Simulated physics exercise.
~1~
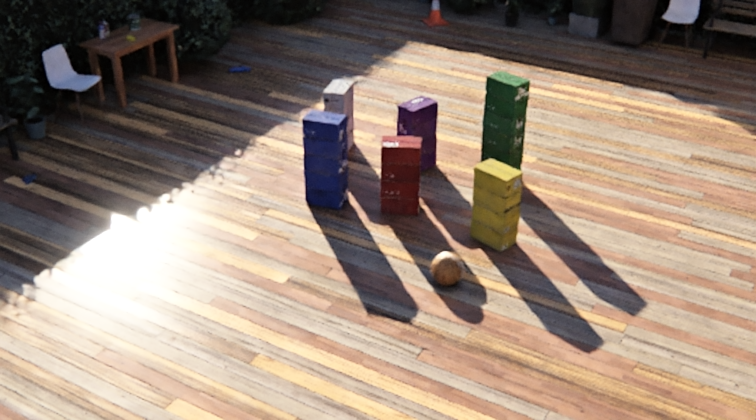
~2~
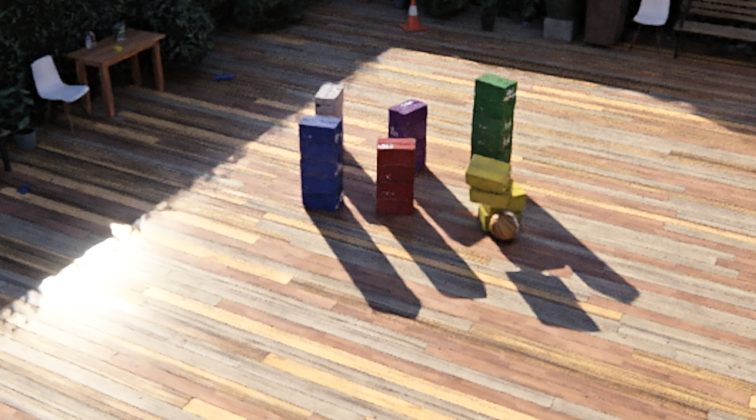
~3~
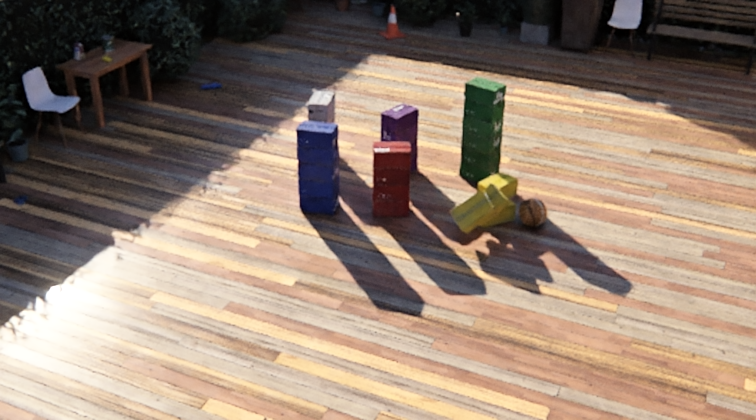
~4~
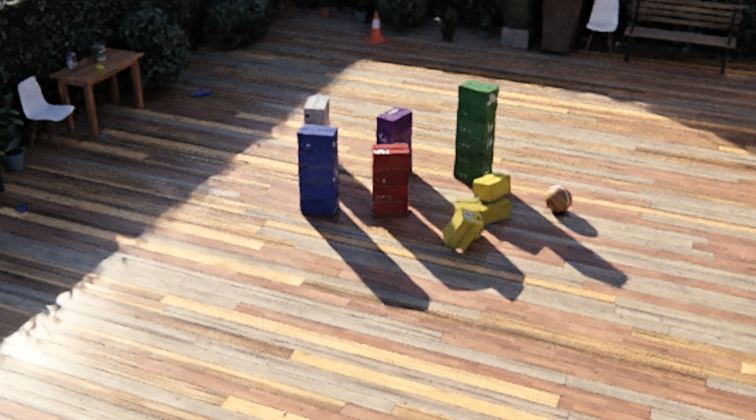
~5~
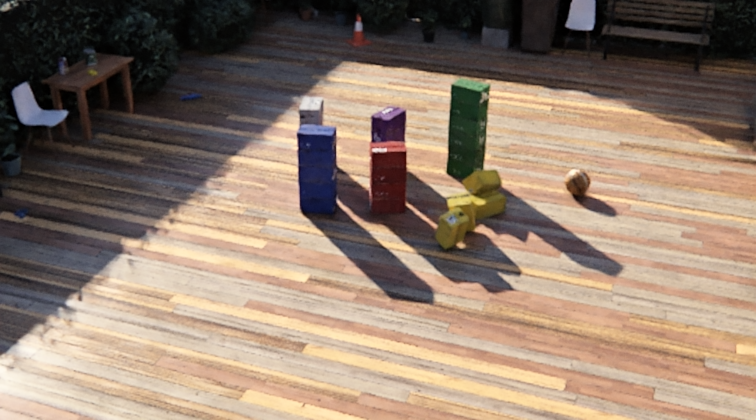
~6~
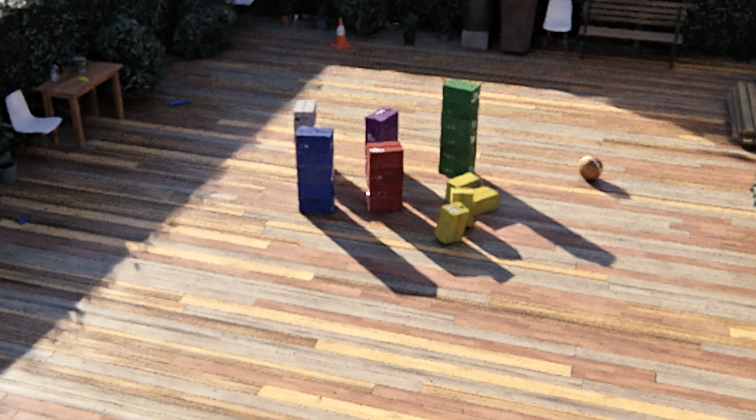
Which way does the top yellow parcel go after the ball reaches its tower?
It moves down, tipping over as the yellow tower collapses and ending on the wooden deck.
